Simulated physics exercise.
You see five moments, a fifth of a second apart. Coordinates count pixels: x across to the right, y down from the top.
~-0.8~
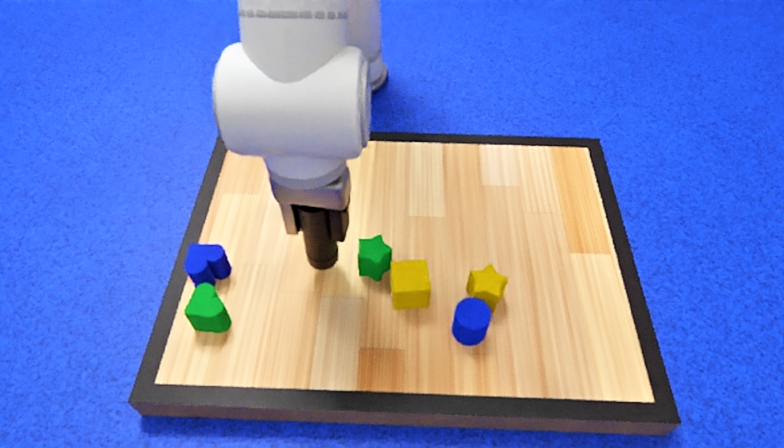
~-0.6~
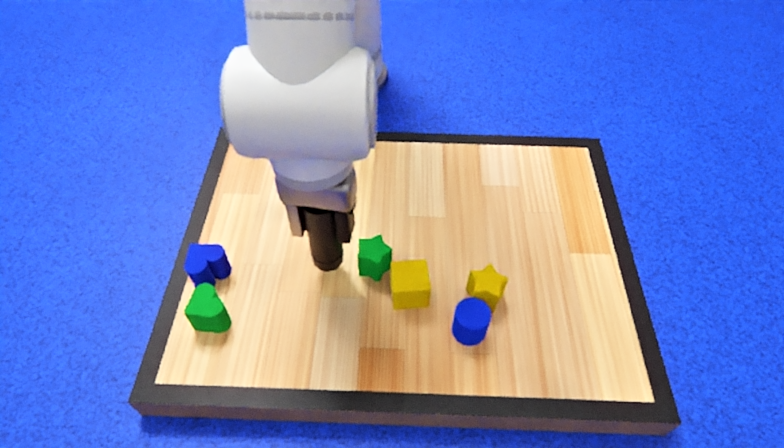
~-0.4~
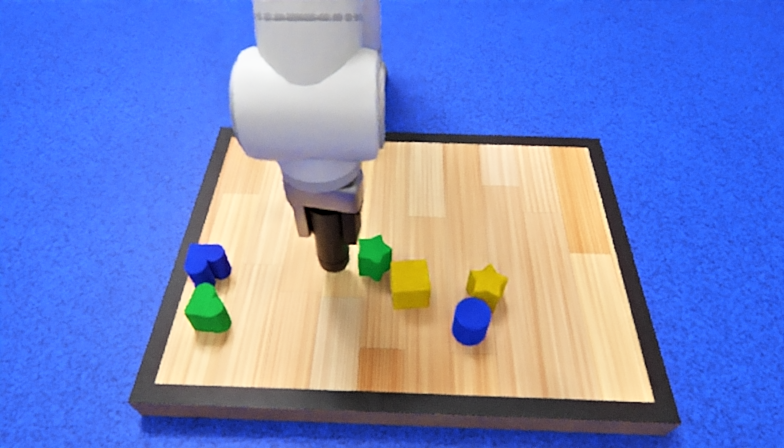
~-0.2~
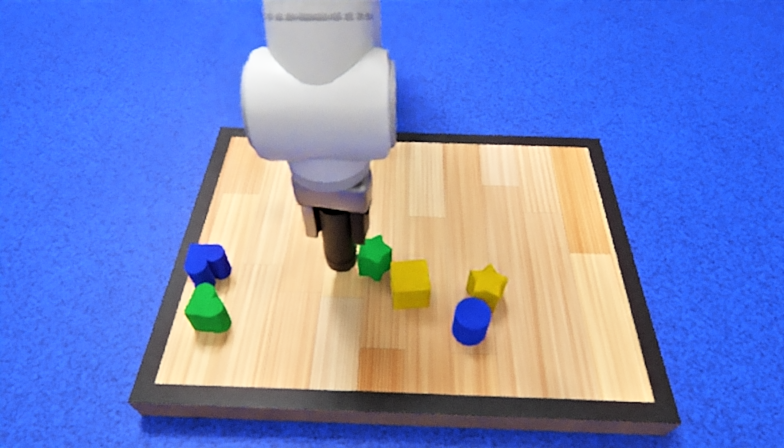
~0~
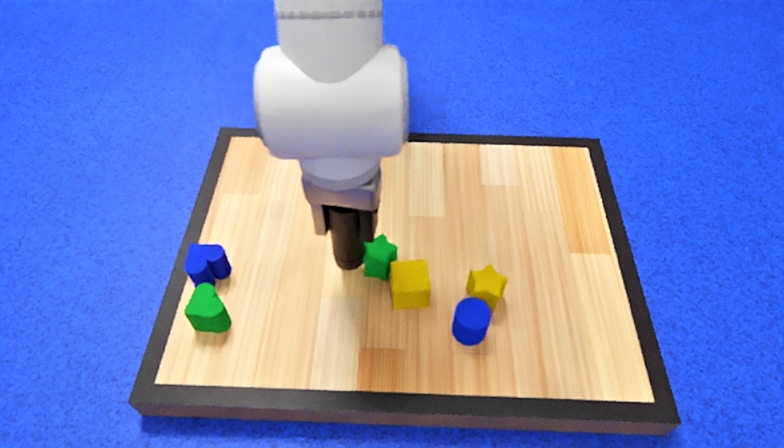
We see a white robot arm holding a dark stick over a wooden board with green, yellow and blue blocks. The stick moves slowly right to the green star block and nudges it slightly right, while the other blocks stay still.
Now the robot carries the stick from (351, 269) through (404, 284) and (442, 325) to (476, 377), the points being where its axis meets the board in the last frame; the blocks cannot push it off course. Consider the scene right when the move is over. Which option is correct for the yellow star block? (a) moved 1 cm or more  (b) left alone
That would be a.
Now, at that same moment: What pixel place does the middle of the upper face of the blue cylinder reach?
Around pixel (552, 340).
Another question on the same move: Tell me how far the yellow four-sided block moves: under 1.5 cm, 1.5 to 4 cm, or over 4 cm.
My estimate: Beyond 4 cm.
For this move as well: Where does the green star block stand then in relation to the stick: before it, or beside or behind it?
Expect to find it next to or behind the stick.
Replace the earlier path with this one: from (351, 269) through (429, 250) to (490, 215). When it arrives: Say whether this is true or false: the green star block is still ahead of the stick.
Verdict: False.
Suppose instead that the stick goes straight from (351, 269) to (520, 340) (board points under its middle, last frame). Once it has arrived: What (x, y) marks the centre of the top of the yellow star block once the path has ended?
Its top middle will sit at (543, 264).
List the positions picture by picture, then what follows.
Tip of the stick (323, 258), middles of tops, green star block (373, 248), yellow four-sided block (411, 275), blue cylinder (473, 313), yellow star block (489, 280), in the first frame.
Stick (328, 259), nothing pushed, in the second frame.
Stick (335, 260), nothing pushed, in the third frame.
Stick (342, 260), nothing pushed, in the fourth frame.
Stick (350, 258), green star block (379, 248), yellow four-sided block (411, 275), blue cylinder (473, 313), yellow star block (489, 280), in the fifth frame.
On the path given first. One third of the way, stick (405, 274); green star block (418, 244), turned 55° anticlockwise; yellow four-sided block (437, 281), turned 40° clockwise.
Two thirds of the way, stick (444, 316); green star block (419, 244), turned 60° anticlockwise; yellow four-sided block (482, 318), turned 15° clockwise; blue cylinder (519, 336); yellow star block (498, 283), turned 45° anticlockwise.
At the end, stick (479, 369); green star block (419, 244), turned 60° anticlockwise; yellow four-sided block (509, 337), turned 15° anticlockwise; blue cylinder (552, 340); yellow star block (498, 283), turned 45° anticlockwise.
